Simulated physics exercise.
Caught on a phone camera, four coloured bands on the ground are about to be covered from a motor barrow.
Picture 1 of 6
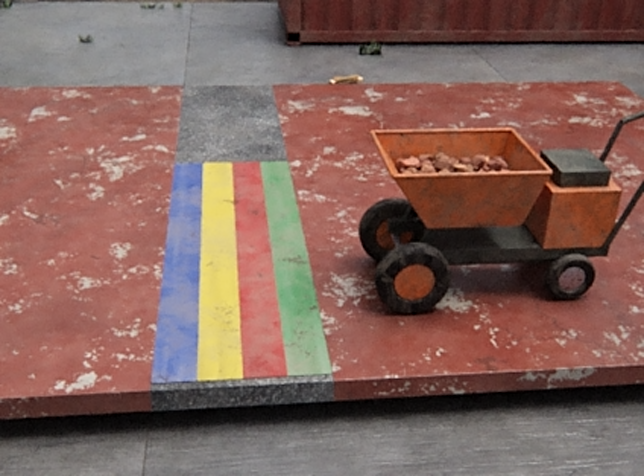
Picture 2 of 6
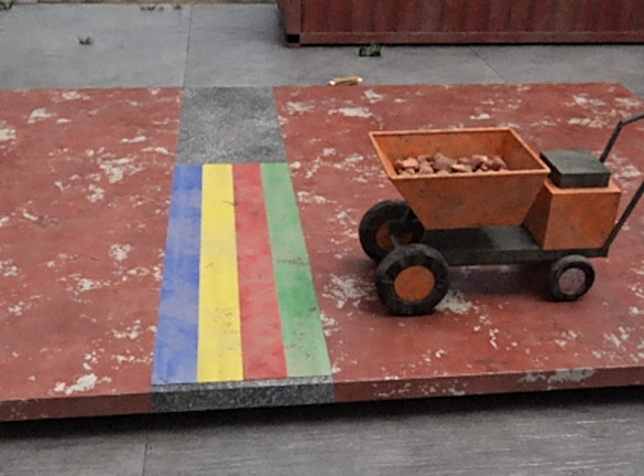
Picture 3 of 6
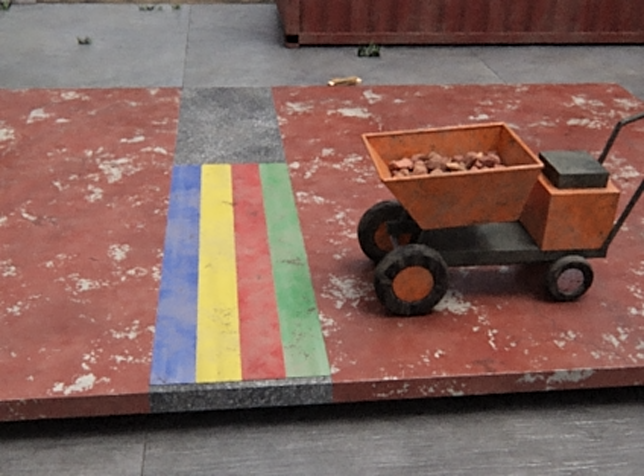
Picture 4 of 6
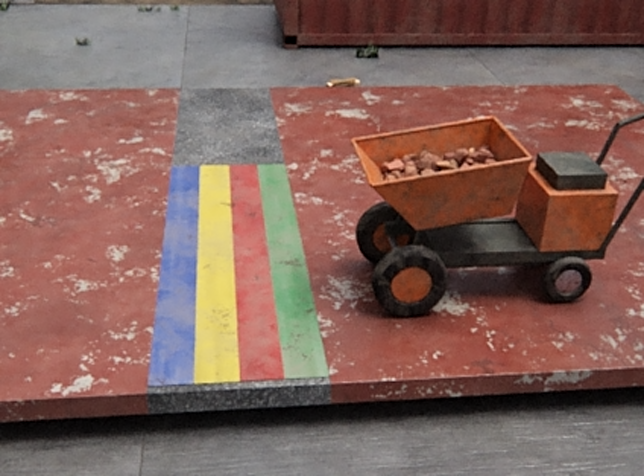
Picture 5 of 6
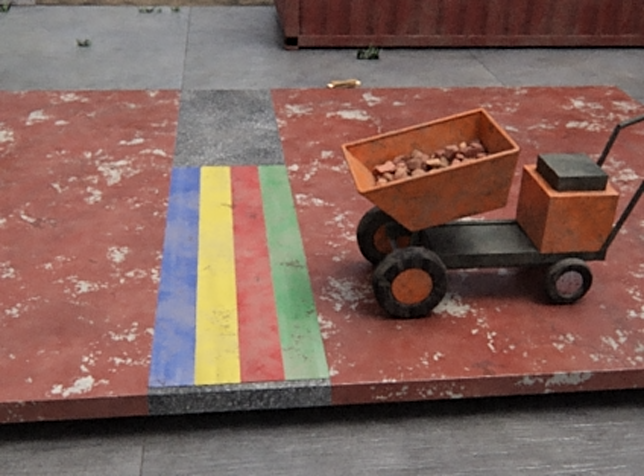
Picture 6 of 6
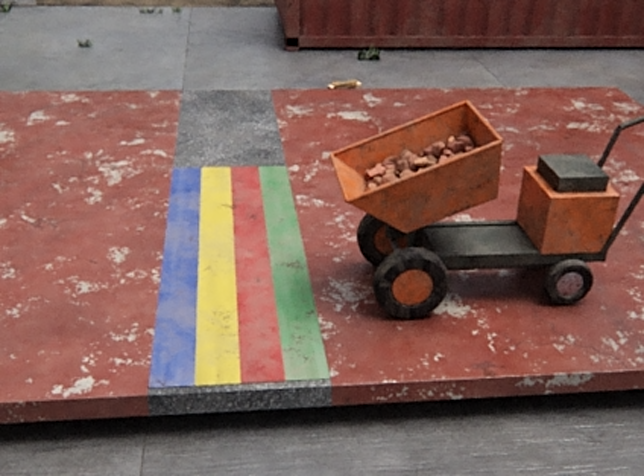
On a worn red platform beside four coloured stripes, an orange motor barrow tilting its rubble-filled skip gradually to the left.
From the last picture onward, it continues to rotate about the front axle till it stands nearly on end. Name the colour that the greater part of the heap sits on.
Red.
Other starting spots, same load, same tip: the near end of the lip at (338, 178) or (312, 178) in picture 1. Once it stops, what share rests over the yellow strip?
Try 1: 40 %. Try 2: 20 %.
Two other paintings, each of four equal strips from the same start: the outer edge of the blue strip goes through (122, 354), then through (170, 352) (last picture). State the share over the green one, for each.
Shares: About 20 per cent; about 10 per cent.
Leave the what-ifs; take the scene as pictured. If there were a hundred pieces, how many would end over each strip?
Green strip near 15; red strip near 35; yellow strip near 20; blue strip near 10.
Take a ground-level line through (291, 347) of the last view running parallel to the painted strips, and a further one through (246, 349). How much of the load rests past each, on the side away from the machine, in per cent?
Estimate, first then second: 80 %, 40 %.
Shortly afterwards, skip tipped steeply; the whole lot in the skip.
Next, skip tipped right over; the bulk in the skip; only a few over the green strip; near a quarter over the red strip; only a few over the yellow strip.
Some moments later, skip tipped right over; near a quarter in the skip; a little over the green strip; near a third over the red strip; near a quarter over the yellow strip; a little over the blue strip; only a few off the paint.
In the end, skip tipped right over; a little in the skip; a little over the green strip; near a third over the red strip; near a quarter over the yellow strip; a little over the blue strip; only a few off the paint.
